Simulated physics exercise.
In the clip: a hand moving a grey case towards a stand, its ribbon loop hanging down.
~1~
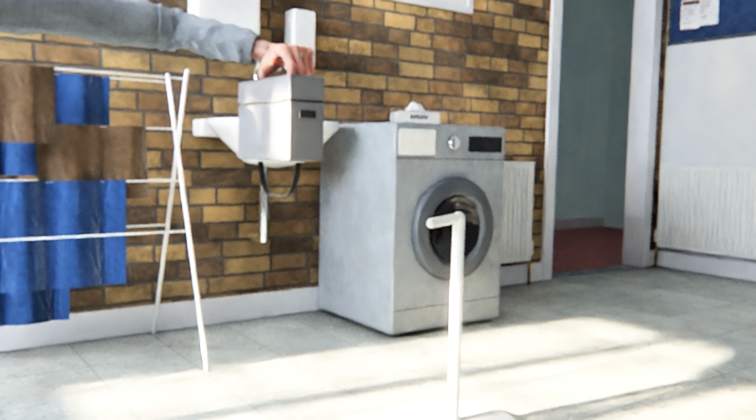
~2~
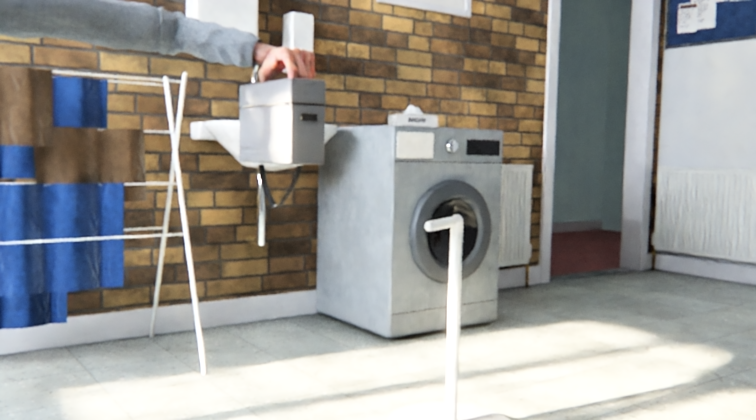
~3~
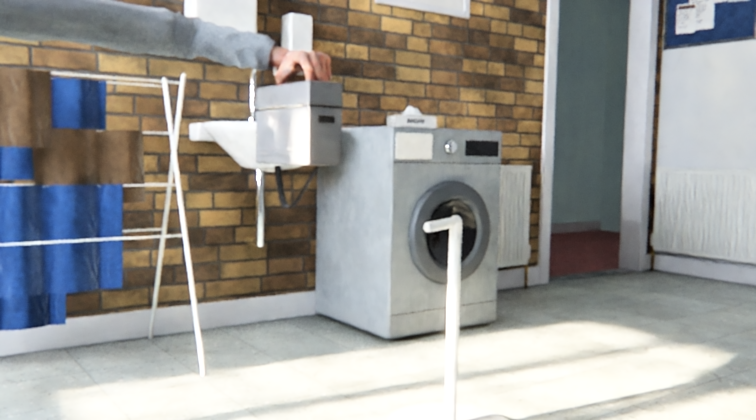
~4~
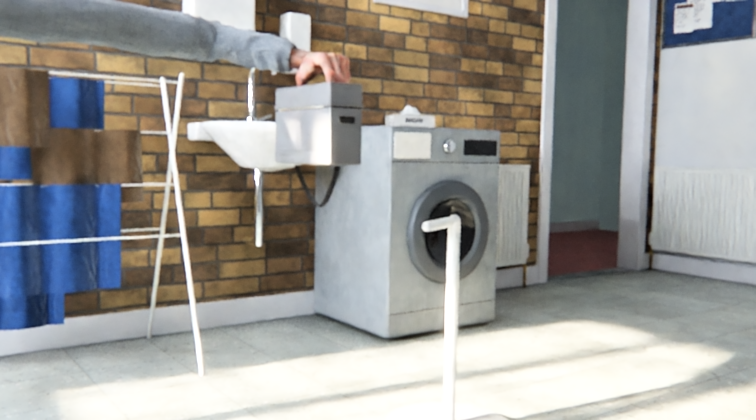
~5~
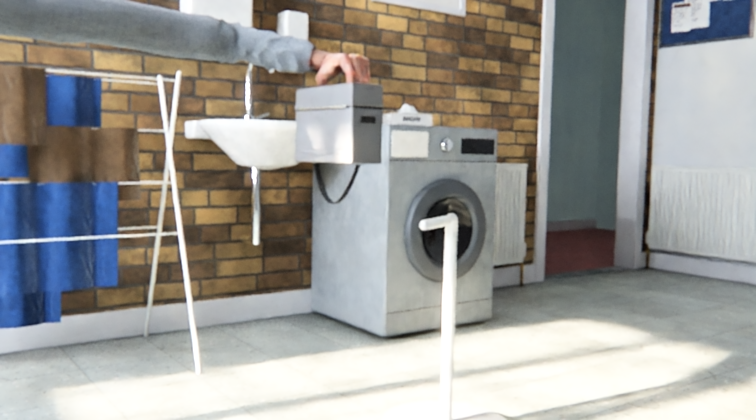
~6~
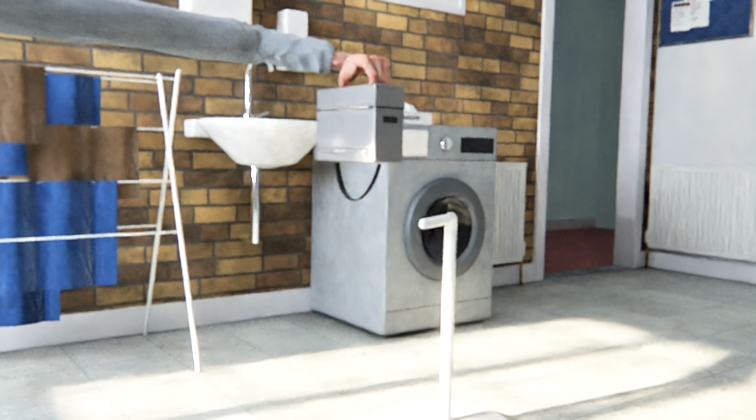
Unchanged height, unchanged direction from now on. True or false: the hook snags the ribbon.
False.
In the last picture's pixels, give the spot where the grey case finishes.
(543, 133).
Then, 0.46 s on from there, case nearing the post near (405, 127).
Then, 1.18 s on from there, case over the post near (470, 130).
Then, 1.94 s on from there, case past the post near (530, 133).
In the end, case past the post near (543, 133). The grey case passes clear.
